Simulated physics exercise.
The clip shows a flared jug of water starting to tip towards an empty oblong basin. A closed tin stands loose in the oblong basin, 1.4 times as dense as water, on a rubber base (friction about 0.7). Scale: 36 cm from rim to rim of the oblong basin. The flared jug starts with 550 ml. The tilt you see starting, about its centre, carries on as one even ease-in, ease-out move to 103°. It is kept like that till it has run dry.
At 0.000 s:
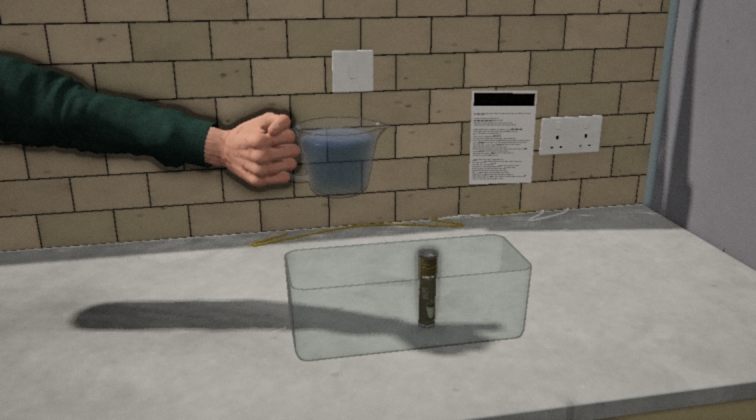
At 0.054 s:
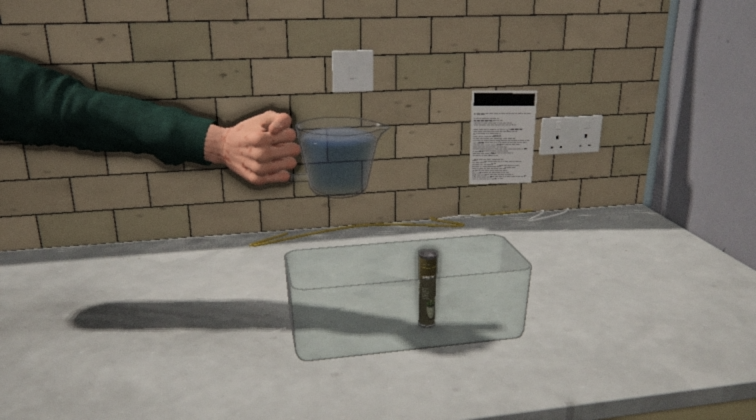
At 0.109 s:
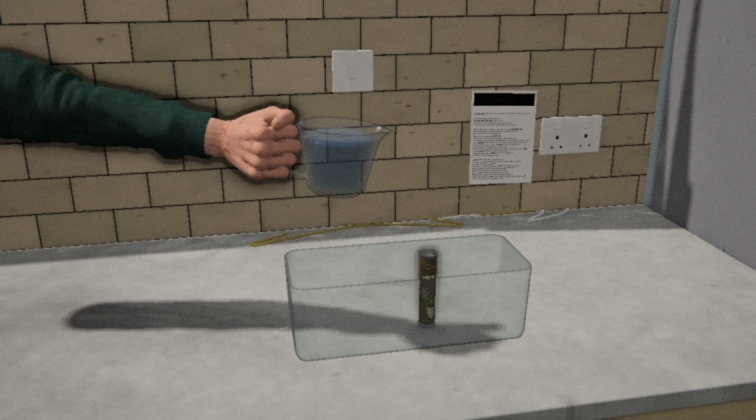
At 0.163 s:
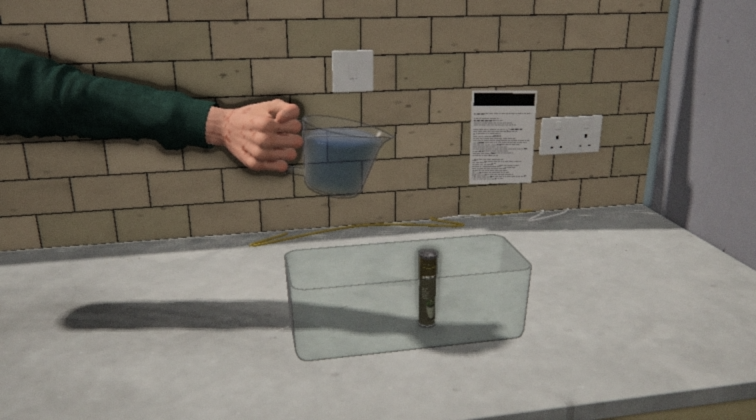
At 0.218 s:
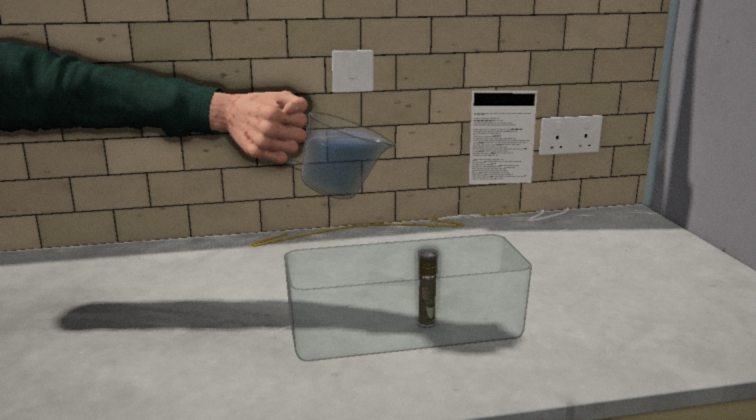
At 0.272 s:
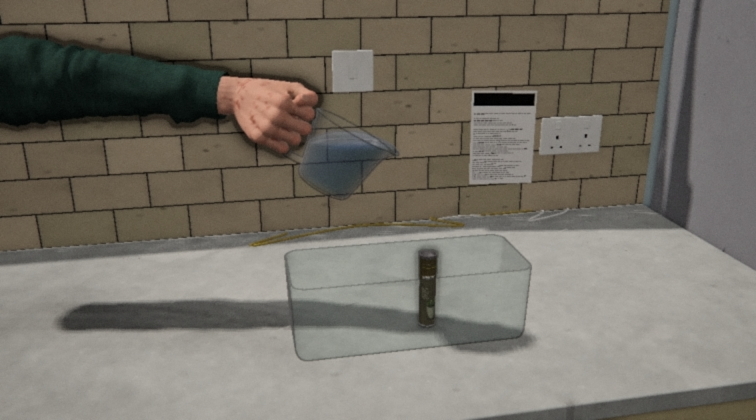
The footage shows a green-sleeved arm holding a clear jug of blue liquid above a transparent oblong basin containing an upright, dark cylindrical tin. The jug is almost still at first, then the hand tilts it steadily rightwards.
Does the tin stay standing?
It topples.
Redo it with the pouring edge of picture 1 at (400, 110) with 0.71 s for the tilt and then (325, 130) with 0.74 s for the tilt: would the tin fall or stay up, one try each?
First it topples; then it keeps standing.
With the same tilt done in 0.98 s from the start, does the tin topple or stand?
The tin goes over.
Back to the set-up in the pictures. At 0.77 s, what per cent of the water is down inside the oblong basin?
About 84 per cent.
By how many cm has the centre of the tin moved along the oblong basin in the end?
Some 8.0 cm.
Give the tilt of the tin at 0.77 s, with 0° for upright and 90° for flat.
Near 0° from upright.
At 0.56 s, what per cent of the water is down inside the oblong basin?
Some 22 per cent.
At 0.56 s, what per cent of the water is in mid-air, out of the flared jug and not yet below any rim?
Near 36 in a hundred.
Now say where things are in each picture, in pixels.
Tilt 0°; pouring edge (389, 125); surface from (300, 137) to (375, 133); the oblong basin's rim runs from (288, 271) to (517, 251); the tin's top is at (428, 257), in the first picture.
Tilt 1°; pouring edge (390, 126); surface from (301, 137) to (376, 134), in the second picture.
Tilt 5°; pouring edge (392, 130); surface from (302, 135) to (377, 135), in the third picture.
Tilt 12°; pouring edge (394, 136); surface from (305, 136) to (381, 136), in the fourth picture.
Tilt 21°; pouring edge (396, 144); surface from (308, 138) to (389, 139), in the fifth picture.
Tilt 31°; pouring edge (397, 154); surface from (309, 143) to (388, 146); 2 per cent is over the edge, in the sixth picture.
After 0.56 s the tilt is 89° and 41 per cent is still to pour; the tin stands where it began.
After 0.77 s the tilt is 103° and 4 per cent is still to pour; the tin stands 1 cm from where it began.
After 1.00 s the tilt is 103° and 0 per cent is still to pour; the tin leans 42°.
After 1.24 s the tilt is 103° and 0 per cent is still to pour; the tin lies on its side.
In the end the tin lies on its side.
